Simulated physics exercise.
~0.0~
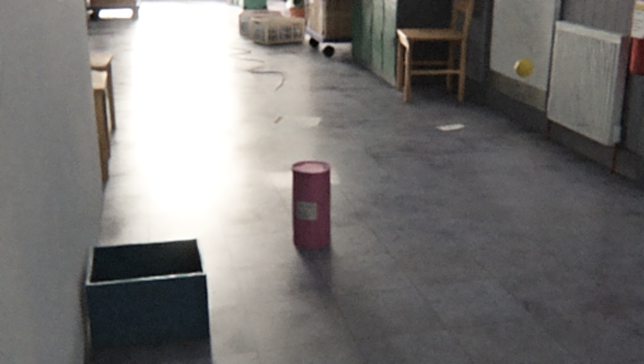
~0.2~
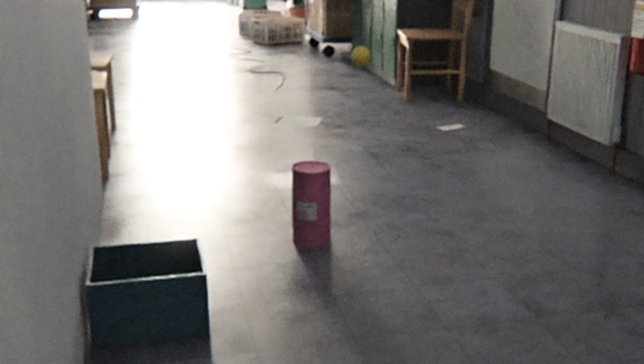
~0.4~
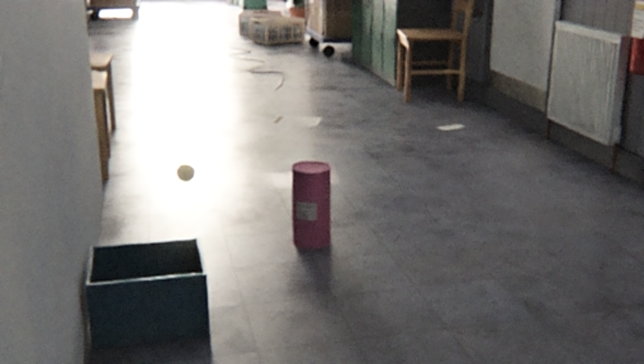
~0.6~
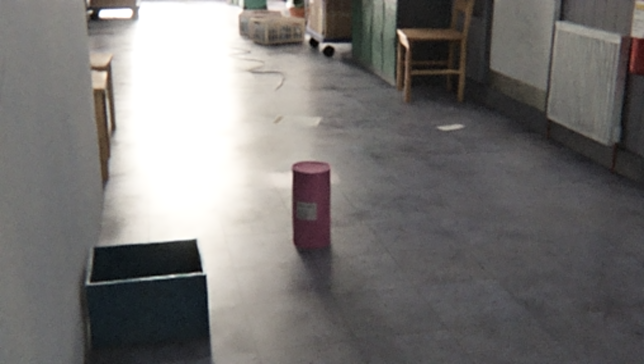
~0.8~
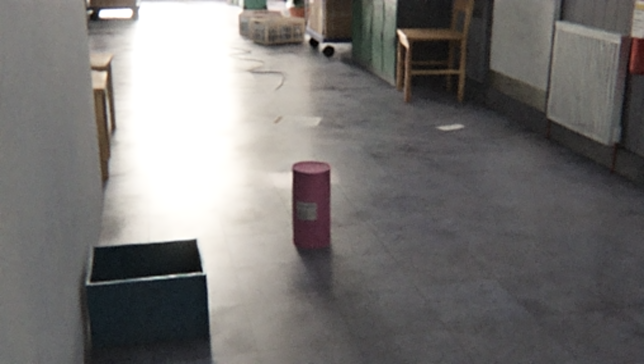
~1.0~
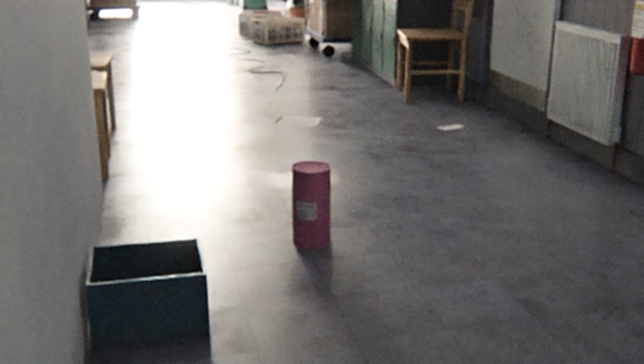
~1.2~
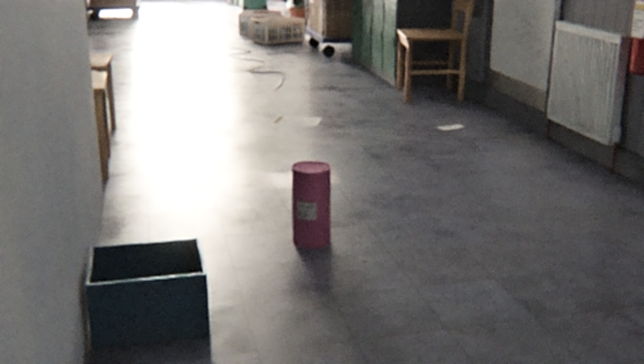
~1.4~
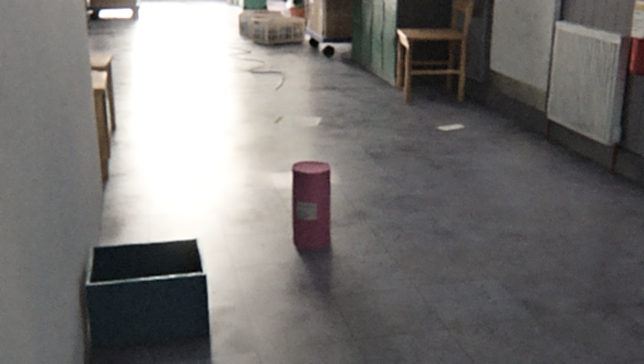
A grey-floored corridor stretches away from a still, slightly raised viewpoint, with bright light reflecting down its left side. An open dark teal box sits at the lower left, a pink canister with a pale label stands near the centre, and a wooden chair and white radiator line the right side. A small yellow lemon appears in the air at the upper right and flies left across the corridor. It then drops towards the box, passing left of the canister, and disappears from sight. The lemon ends up inside the box, while the canister remains standing in place.
